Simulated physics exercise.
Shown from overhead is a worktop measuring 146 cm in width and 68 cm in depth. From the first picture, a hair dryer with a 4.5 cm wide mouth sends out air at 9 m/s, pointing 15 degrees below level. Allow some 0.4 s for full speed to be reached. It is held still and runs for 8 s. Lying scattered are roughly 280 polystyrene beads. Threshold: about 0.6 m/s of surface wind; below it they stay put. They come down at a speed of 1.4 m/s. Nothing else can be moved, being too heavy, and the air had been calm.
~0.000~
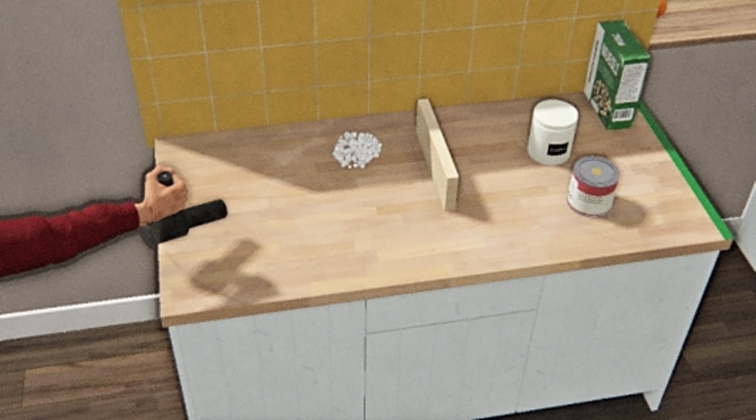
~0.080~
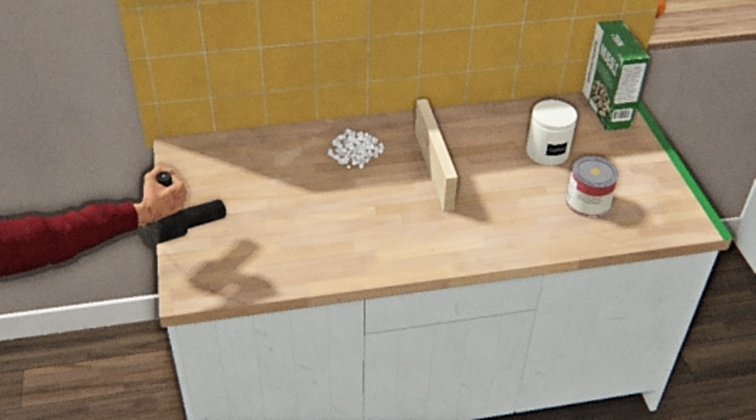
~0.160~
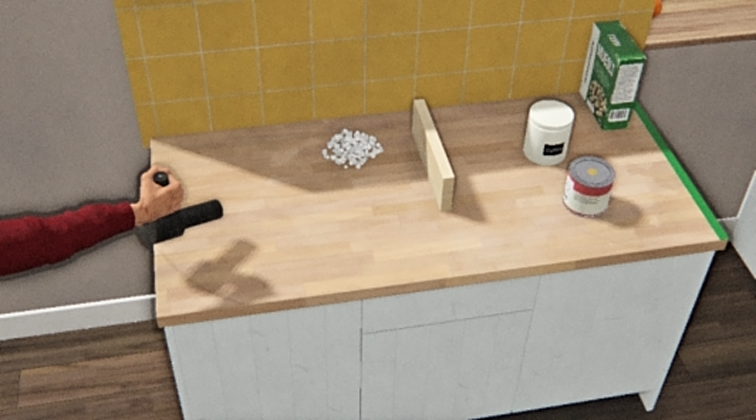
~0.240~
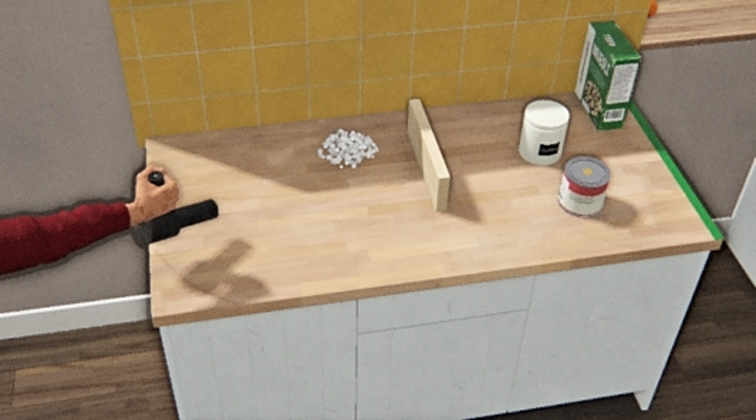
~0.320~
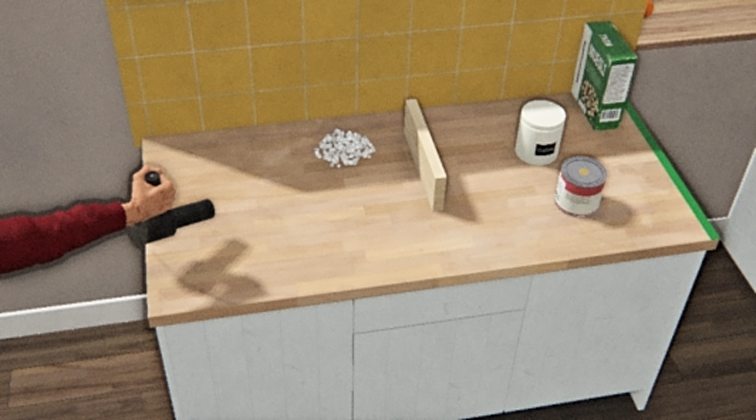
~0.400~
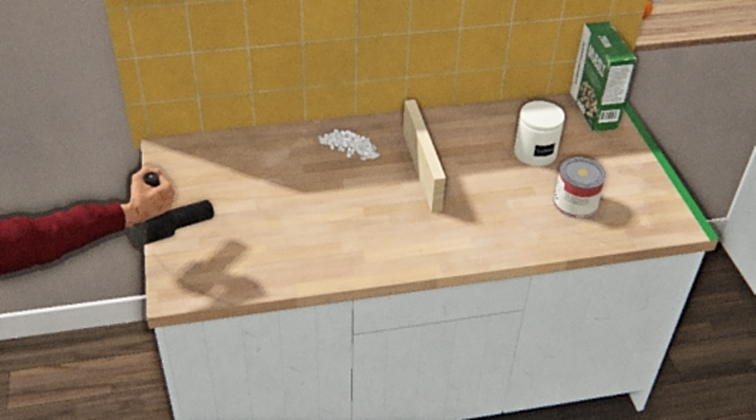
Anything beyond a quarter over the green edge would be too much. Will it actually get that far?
Looks like that edge will lose at most a quarter of the load.
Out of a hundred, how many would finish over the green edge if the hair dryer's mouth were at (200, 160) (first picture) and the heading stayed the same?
Near 0 per cent.
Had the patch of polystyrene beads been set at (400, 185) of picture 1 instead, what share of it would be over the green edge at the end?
I'd expect around 0 percent of them to end up there.
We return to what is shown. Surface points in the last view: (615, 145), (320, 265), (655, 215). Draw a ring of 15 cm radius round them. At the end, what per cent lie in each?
I would say some 25 %, 0 % and 10 % respectively.
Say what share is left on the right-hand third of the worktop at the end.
Share at the end: Close to 60 %.
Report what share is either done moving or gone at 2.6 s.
About 5 %.
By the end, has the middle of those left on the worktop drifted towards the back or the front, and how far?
The middle sits nearer the nearer side now, some 10 cm away from where it began.
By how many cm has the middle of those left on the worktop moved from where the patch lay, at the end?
65 cm.
After 1.6 s the count stands so, 0 % are over the green edge; the middle of those still in play is near (575, 135).
After 2.6 s the count stands so, 0 % are over the green edge; the middle of those still in play is near (587, 162).
After 4.4 s the count stands so, 0 % are over the green edge; the middle of those still in play is near (580, 152).
After 8.0 s, at the end, 0 % are over the green edge; the middle of those still in play is near (579, 154).
